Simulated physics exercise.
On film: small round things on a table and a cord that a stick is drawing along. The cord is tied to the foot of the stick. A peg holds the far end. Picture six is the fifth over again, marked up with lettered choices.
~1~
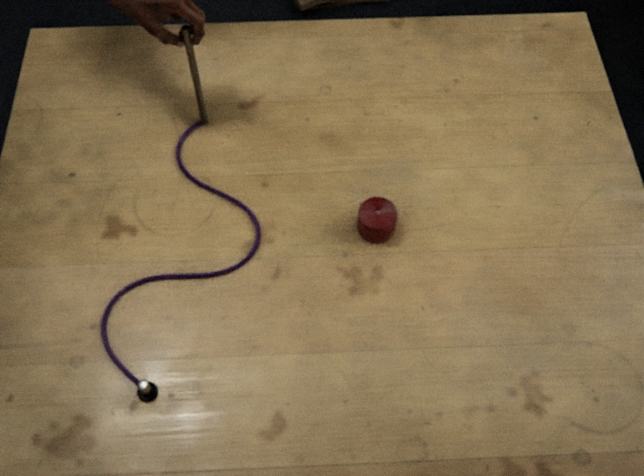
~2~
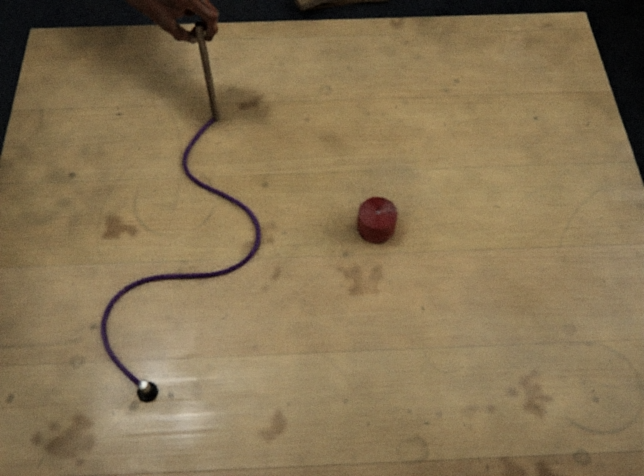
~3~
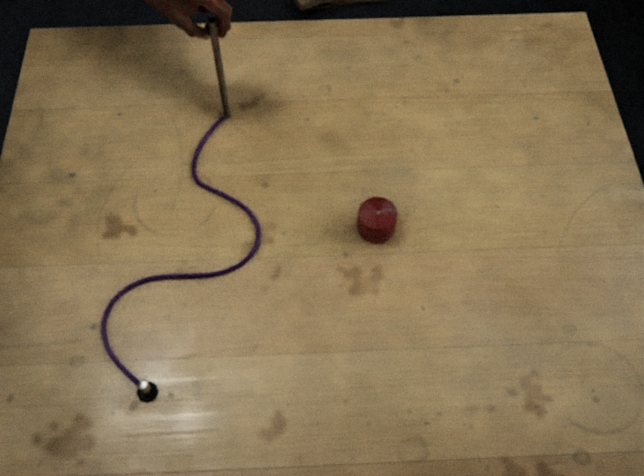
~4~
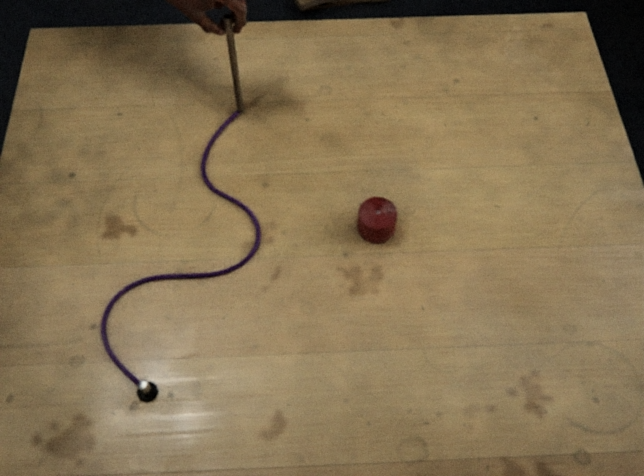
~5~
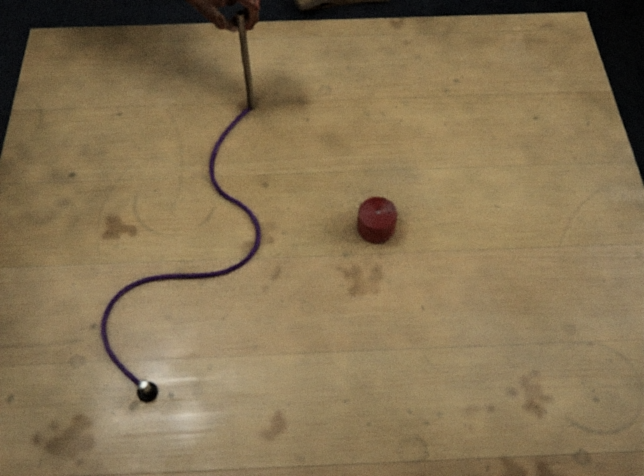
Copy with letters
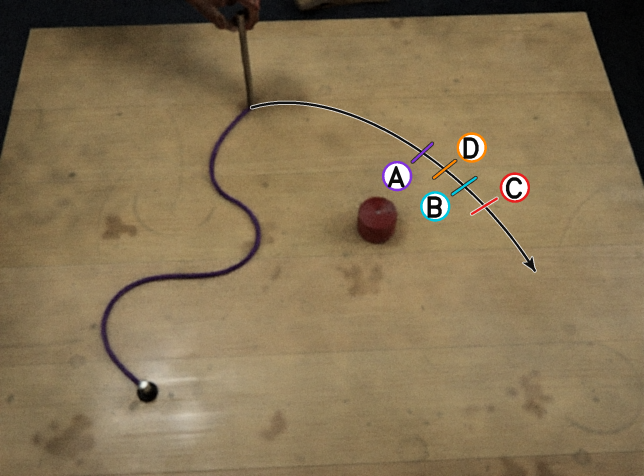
A hand-held stick slides to the right along the far side of a wooden table, drawing the upper part of a curvy purple cord with it, while the peg at the near end and a red pot stay still.
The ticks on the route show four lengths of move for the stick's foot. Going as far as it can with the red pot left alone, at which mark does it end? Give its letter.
Up to mark C.
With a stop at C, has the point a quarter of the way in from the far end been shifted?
Yes.
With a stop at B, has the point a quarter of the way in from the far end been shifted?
Yes.
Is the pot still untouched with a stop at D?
For that mark, yes.
On the marked copy, A at (422, 153); B at (464, 186); C at (485, 206); D at (445, 169); the route from (252, 107) via (415, 148) to (535, 271).
Following C. Soon after the start, foot of the stick (342, 113), middle of the cord (236, 267).
Later, foot of the stick (422, 153), middle of the cord (230, 250).
In the end, foot of the stick (484, 207), middle of the cord (254, 236); nothing has been touched.
As for the rest, A is safe but short; B is safe but short; D is safe but short.
